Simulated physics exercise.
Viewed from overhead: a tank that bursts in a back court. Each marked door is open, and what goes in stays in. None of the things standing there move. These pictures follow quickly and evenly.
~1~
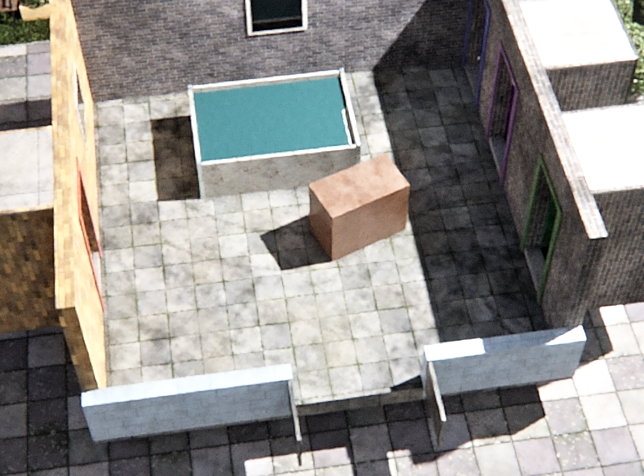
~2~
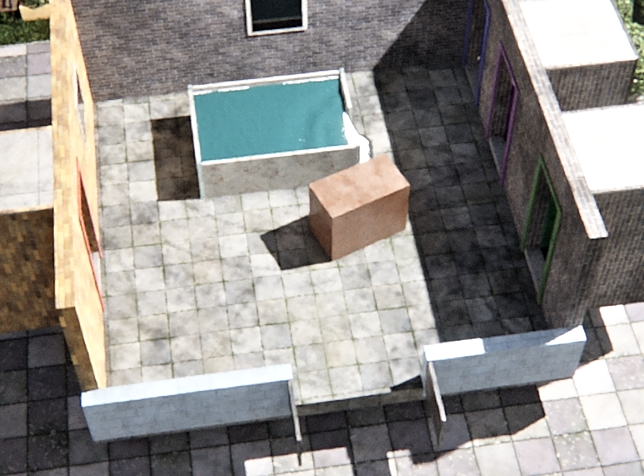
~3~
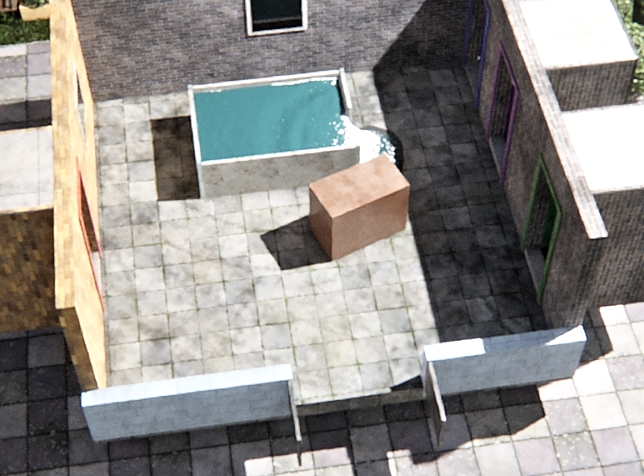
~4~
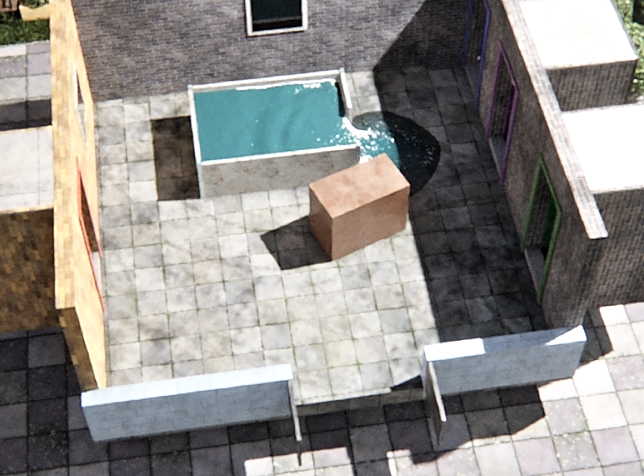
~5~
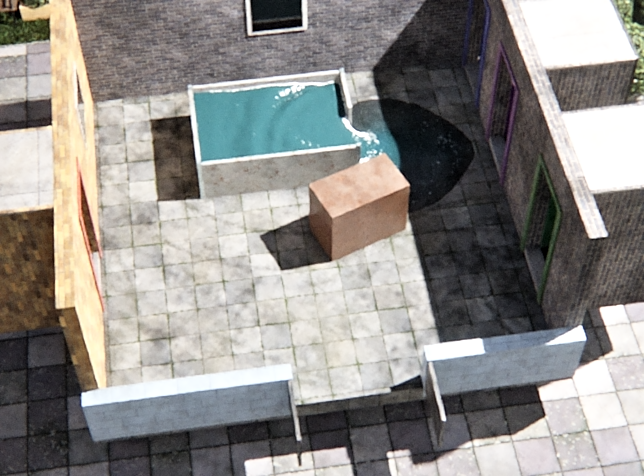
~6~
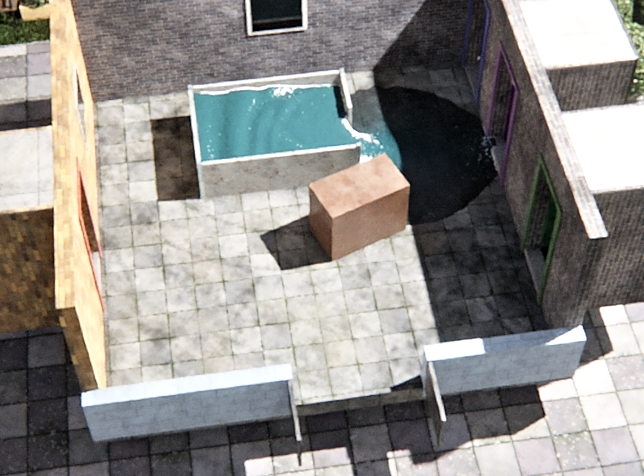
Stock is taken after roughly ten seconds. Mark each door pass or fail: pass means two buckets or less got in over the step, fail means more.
Blue door - fail, red door - pass, purple door - fail, green door - pass.
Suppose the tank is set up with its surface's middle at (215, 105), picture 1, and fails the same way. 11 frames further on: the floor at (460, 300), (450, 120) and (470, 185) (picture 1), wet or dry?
As listed: Untouched, reached, reached.
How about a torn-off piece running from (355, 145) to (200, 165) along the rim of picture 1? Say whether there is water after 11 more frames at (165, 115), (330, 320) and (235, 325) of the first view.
In turn: Untouched, then inundated, then inundated.
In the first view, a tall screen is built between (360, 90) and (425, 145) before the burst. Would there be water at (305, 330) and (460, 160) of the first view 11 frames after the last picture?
Not wet, soaked.
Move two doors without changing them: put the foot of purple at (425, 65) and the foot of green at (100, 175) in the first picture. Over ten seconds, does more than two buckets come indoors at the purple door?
Observation - purple door ends up higher.
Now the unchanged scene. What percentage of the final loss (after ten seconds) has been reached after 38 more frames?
Estimate: Some 80 %.
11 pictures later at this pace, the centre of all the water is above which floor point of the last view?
At roughly (333, 156).
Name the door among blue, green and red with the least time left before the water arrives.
Result: The one in blue is first.
A moment on, water covers 20 % of the floor; the blue door under two buckets in, the red door not reached, the purple door over two buckets in, the green door not reached.
Next, water covers 25 % of the floor; the blue door over two buckets in, the red door not reached, the purple door far over two buckets in, the green door wet at the sill, nothing in.
Then, water covers 40 % of the floor; the blue door far over two buckets in, the red door not reached, the purple door far over two buckets in, the green door under two buckets in.
Later, water covers 70 % of the floor; the blue door far over two buckets in, the red door not reached, the purple door far over two buckets in, the green door under two buckets in.
In the end, water covers 95 % of the floor; the blue door far over two buckets in, the red door wet at the sill, nothing in, the purple door far over two buckets in, the green door under two buckets in.
